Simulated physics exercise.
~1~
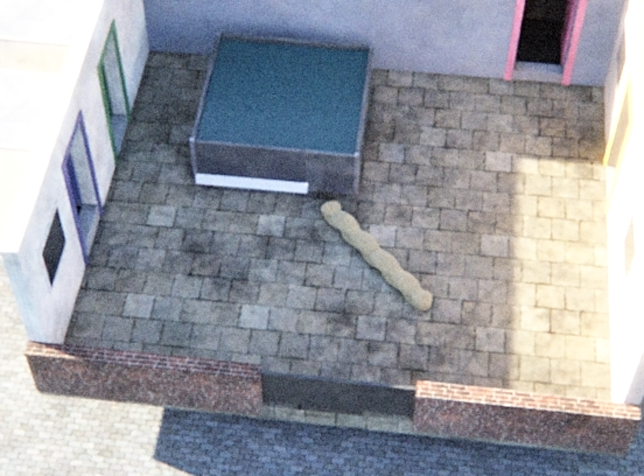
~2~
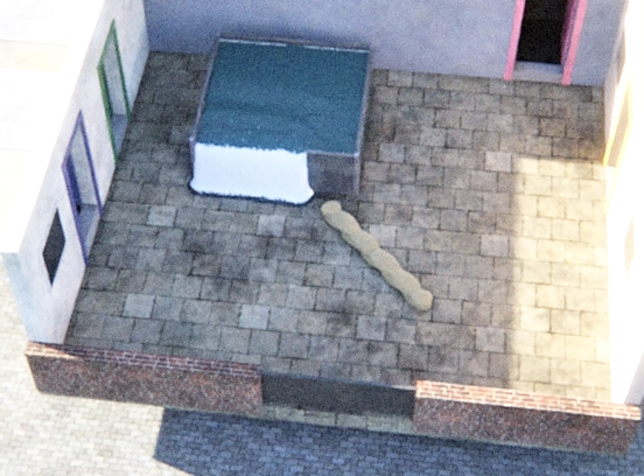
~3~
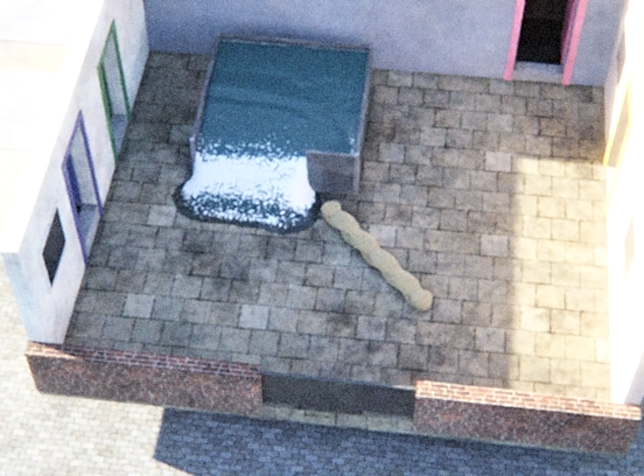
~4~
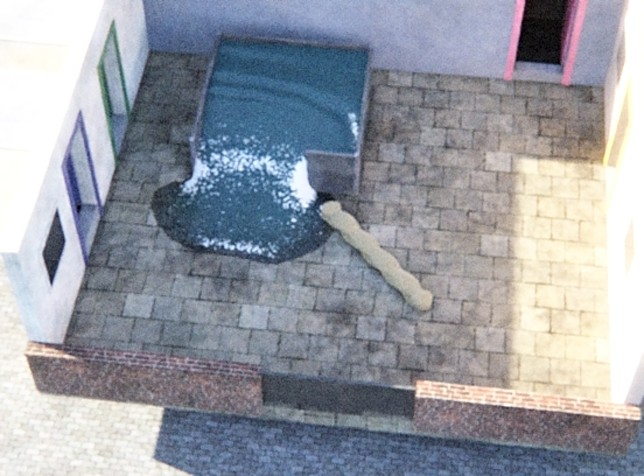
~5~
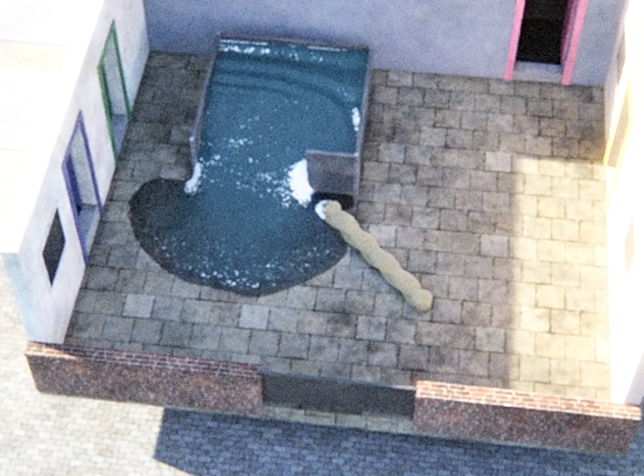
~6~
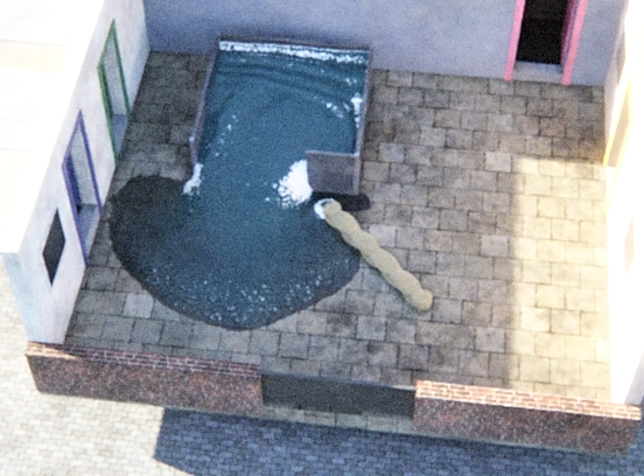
Water burst from the front of a tank in a walled yard, foaming onto the paving, then spread toward the viewer and out to both sides in a dark, widening pool beside a lumpy tan barrier.
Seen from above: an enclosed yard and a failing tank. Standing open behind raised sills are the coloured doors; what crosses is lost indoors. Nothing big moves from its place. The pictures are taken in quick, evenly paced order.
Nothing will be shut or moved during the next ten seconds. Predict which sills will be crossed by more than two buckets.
The green door respects the limit for sure. The blue door respects the limit for sure. The pink door respects the limit for sure. The yellow door respects the limit for sure.
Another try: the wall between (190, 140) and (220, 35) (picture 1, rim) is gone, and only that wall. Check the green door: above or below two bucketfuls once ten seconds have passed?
Result - green door: Beyond the limit.
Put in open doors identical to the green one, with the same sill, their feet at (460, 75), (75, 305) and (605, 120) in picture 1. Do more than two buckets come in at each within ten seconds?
Result, in listed order - doesn't reach the limit, gets past the limit, doesn't reach the limit.
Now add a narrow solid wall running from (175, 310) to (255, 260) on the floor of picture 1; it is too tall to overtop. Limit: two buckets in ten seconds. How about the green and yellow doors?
The green one falls short, the yellow one falls short.
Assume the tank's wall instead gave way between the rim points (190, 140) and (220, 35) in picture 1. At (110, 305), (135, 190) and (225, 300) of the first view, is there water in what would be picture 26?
Taking the spots in turn: Swamped, swamped and swamped.
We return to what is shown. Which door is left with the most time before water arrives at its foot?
Looks like the pink-painted one.
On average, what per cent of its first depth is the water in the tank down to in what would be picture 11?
Around 64 percent.
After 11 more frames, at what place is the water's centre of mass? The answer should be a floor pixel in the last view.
Close to pixel (242, 221).
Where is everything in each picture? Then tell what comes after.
In the first picture, the water tank at (285, 95) is whole and still.
In the second picture, the front is at (193, 189), out from the gap at (252, 169).
In the third picture, the front is at (308, 222), out from the gap at (252, 171).
In the fourth picture, water pours out at (252, 173) and has run to (283, 258).
In the fifth picture, water pours out at (252, 174) and has run to (253, 293).
In the sixth picture, water pours out at (252, 173) and has run to (247, 325).
A moment on, water covers 35 % of the floor; the green door not reached, the blue door wet at the sill, nothing in, the pink door not reached, the yellow door not reached.
Next, water covers 35 % of the floor; the green door not reached, the blue door wet at the sill, nothing in, the pink door not reached, the yellow door not reached.
Then, water covers 50 % of the floor; the green door wet at the sill, nothing in, the blue door wet at the sill, nothing in, the pink door not reached, the yellow door not reached.
Later, water covers 70 % of the floor; the green door wet at the sill, nothing in, the blue door wet at the sill, nothing in, the pink door not reached, the yellow door wet at the sill, nothing in.
In the end, water covers 95 % of the floor; the green door wet at the sill, nothing in, the blue door wet at the sill, nothing in, the pink door wet at the sill, nothing in, the yellow door wet at the sill, nothing in.
